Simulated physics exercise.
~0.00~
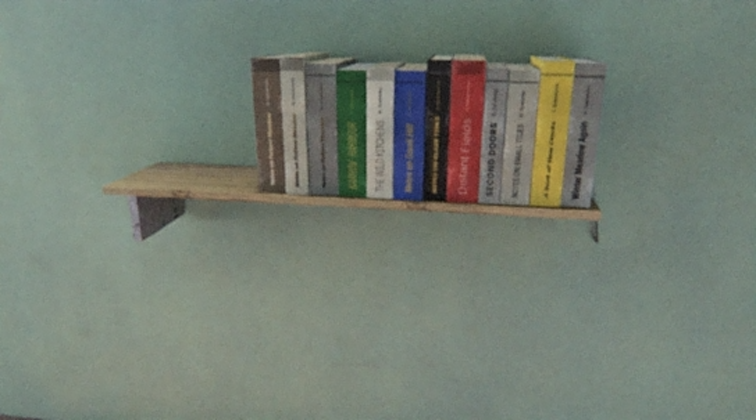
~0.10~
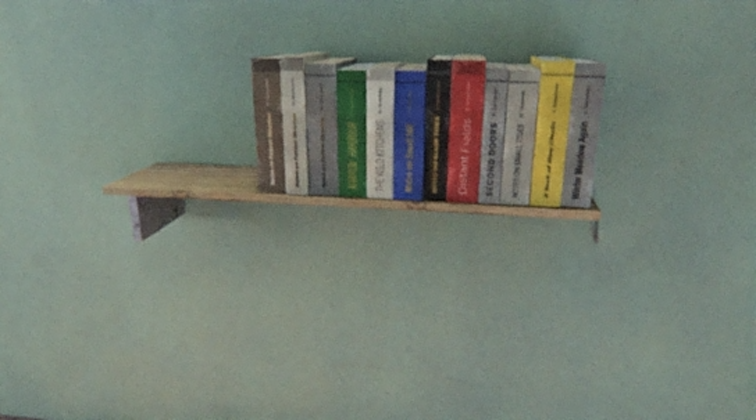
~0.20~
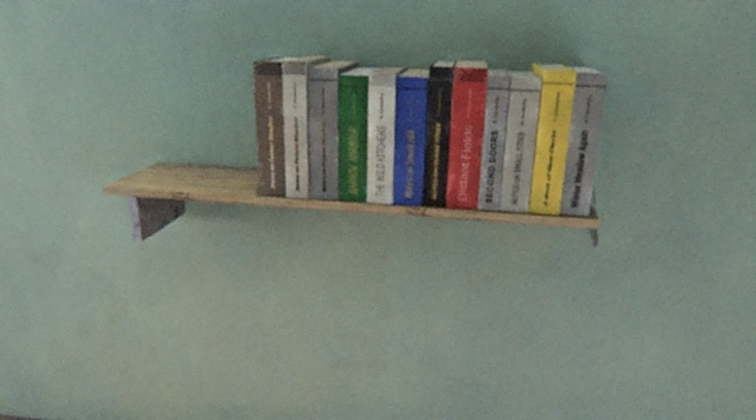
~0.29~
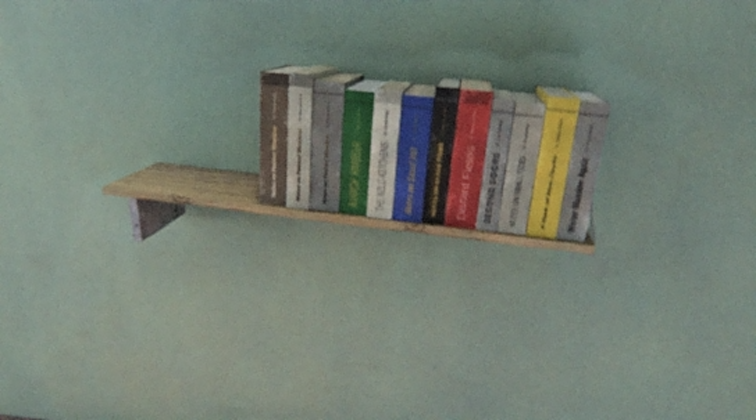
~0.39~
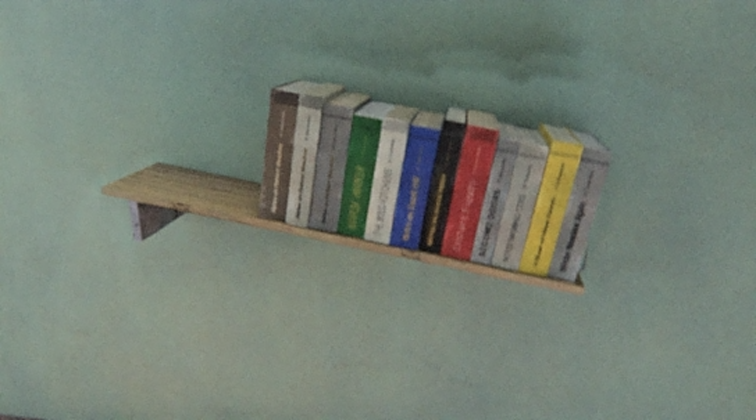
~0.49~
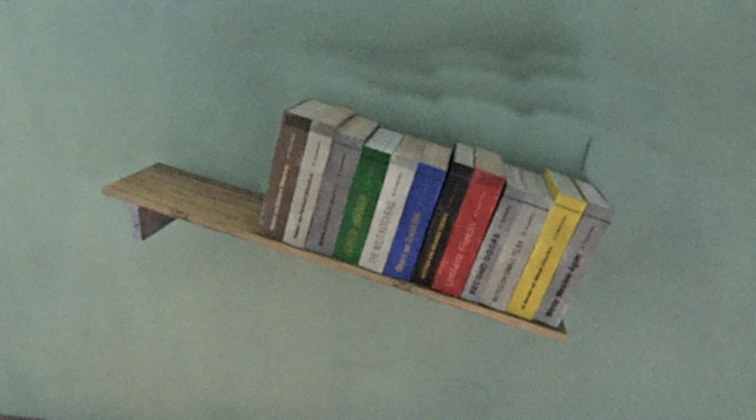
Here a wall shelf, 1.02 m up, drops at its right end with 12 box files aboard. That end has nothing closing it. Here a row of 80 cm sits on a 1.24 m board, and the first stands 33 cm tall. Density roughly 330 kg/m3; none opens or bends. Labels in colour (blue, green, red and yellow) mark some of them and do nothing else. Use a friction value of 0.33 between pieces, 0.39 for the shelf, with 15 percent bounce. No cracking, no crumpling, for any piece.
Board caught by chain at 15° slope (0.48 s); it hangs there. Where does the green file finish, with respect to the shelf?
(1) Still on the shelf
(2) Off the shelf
(1) Still on the shelf.
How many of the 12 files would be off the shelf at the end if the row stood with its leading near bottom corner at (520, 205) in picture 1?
3 in total.
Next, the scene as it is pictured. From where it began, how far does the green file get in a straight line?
I'd put it at near 30 cm.
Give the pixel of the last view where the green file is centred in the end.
End point, last view: About (419, 219).
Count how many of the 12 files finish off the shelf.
5.
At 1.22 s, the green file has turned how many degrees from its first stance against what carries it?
Something like 40°, give or take.
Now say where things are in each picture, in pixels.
In the first frame (each place is the centre of the face we see best; leans and shifts are taken against what carries them), shelf's free end (588, 215) slope 0°; green file (352, 136); yellow file (551, 137); red file (465, 134); all in place.
In the second frame, shelf's free end (588, 215) slope 0°; green file (352, 136).
In the third frame, shelf's free end (587, 224) slope 1°; green file (353, 140).
In the fourth frame, shelf's free end (582, 249) slope 4°; green file (356, 155).
In the fifth frame, shelf's free end (572, 289) slope 9°; green file (359, 179).
In the sixth frame, shelf's free end (554, 335) slope 15°; green file (361, 207); yellow file (545, 259); red file (467, 236); all in place.
By 0.68 s, none of the 12 files off the shelf, 12 disturbed; green file tilted 15°; yellow file tilted 20°.
By 0.94 s, 1 of the 12 files off the shelf; green file tilted 36°; yellow file on its side.
By 1.22 s, 3 of the 12 files off the shelf; green file tilted 44°; yellow file upside down.
By 1.50 s, 5 of the 12 files off the shelf; green file tilted 47°; red file upside down.
When it is over (2.0 s), 5 of the 12 files off the shelf; green file tilted 51°; red file upside down; yellow file on its side. In pixels of the last frame, middles, green file near (419, 220).
